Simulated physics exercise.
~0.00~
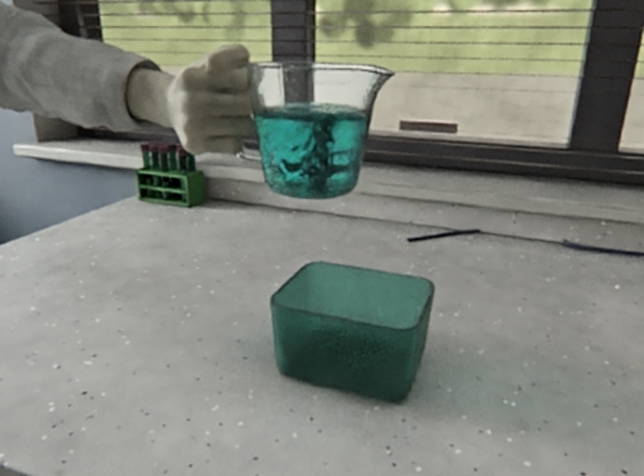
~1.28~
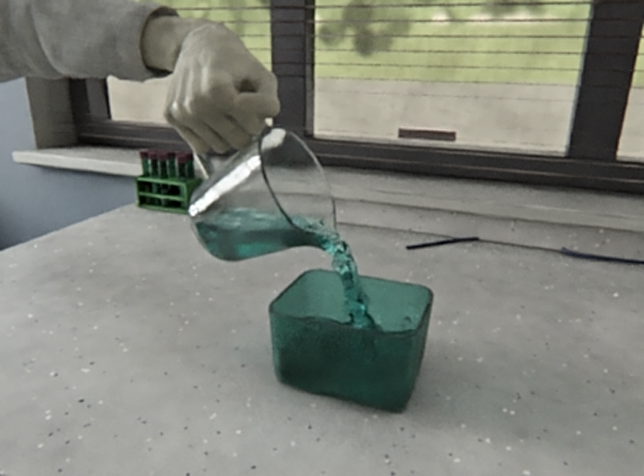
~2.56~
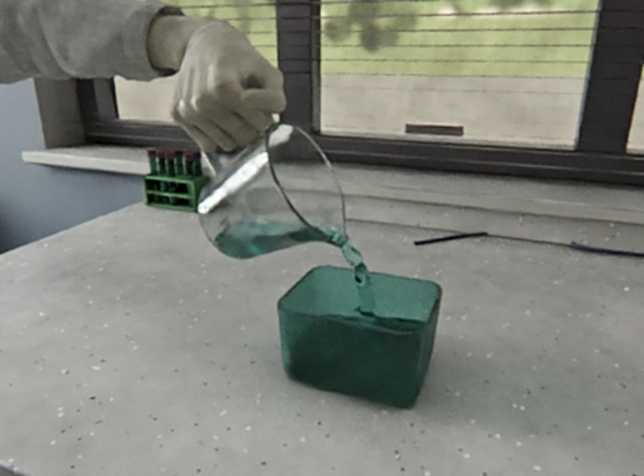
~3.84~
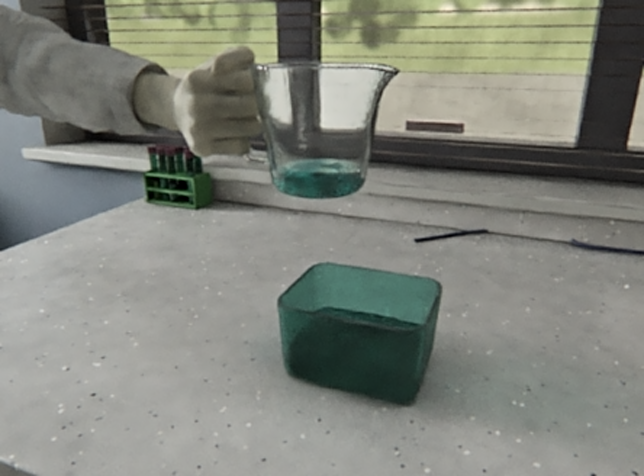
On a speckled worktop by a window, a hand tips teal liquid from a glass jug into a green box, then levels it with a little left.
